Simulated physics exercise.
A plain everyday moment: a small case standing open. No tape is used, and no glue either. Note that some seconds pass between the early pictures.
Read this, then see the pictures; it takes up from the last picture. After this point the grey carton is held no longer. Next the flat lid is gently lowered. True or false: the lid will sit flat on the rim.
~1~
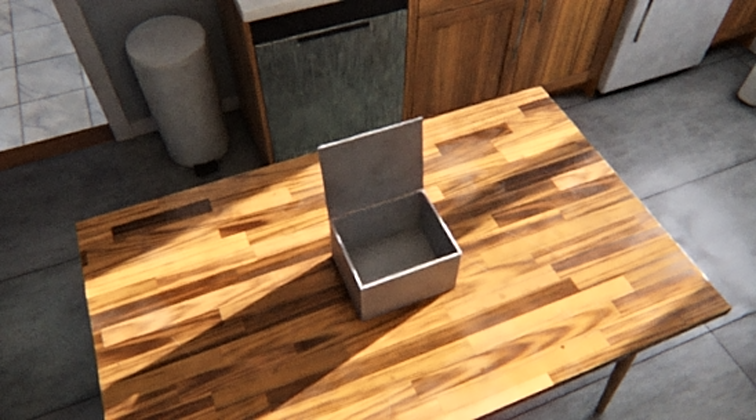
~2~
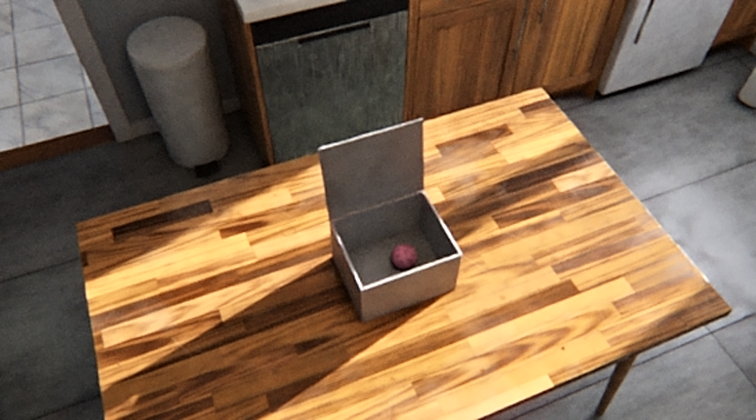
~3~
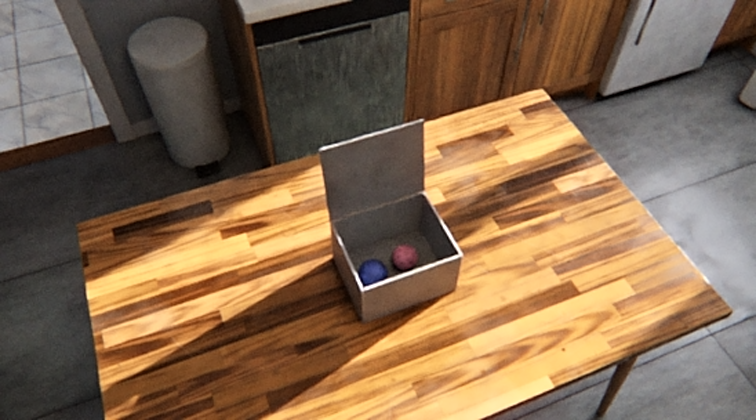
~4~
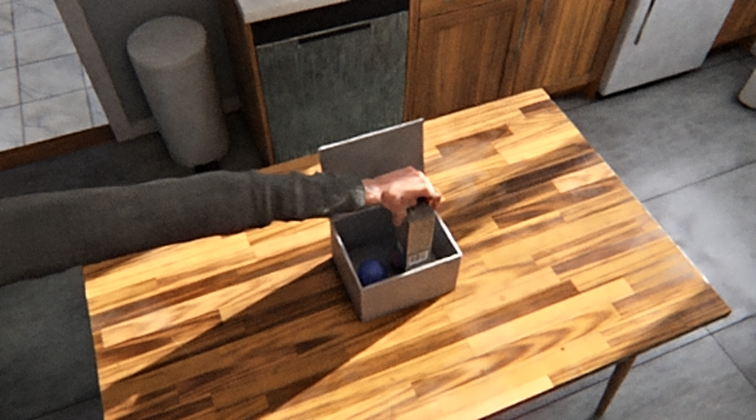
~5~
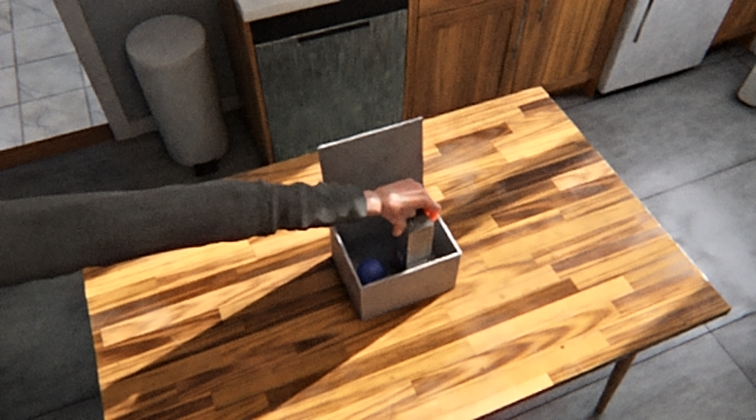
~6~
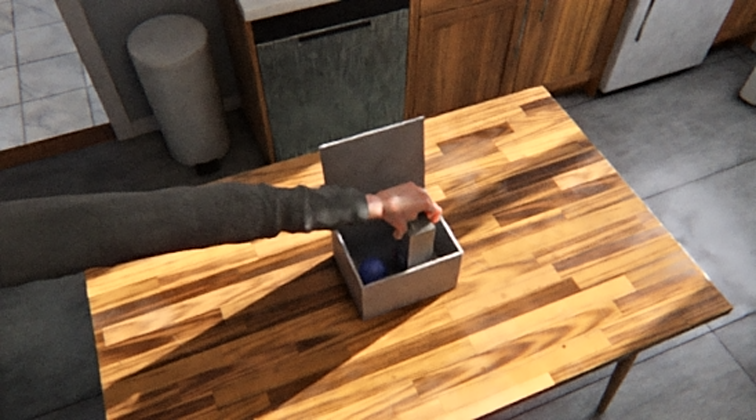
False.
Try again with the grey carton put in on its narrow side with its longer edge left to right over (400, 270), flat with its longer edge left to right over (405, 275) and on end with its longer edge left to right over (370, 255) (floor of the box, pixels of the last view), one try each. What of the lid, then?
First, it sits on the rim; second, it shuts flat; third, it stays ajar.
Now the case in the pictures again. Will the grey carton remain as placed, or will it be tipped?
By the end it has kept its angle.
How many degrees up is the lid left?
Lid angle from rim - close to 20°.
Then, 1.00 s after the last picture, lid starting down; grey carton slid about its own width near (416, 260); pink ball rolled about its own width.
Then, 1.90 s after the last picture, lid 37° above the rim; grey carton slid about its own width near (416, 260); pink ball rolled about its own width.
At rest, lid 19° above the rim; moved from the start, pink ball and grey carton; blue ball in place. Seen from the same camera at the end, grey carton near (416, 260).
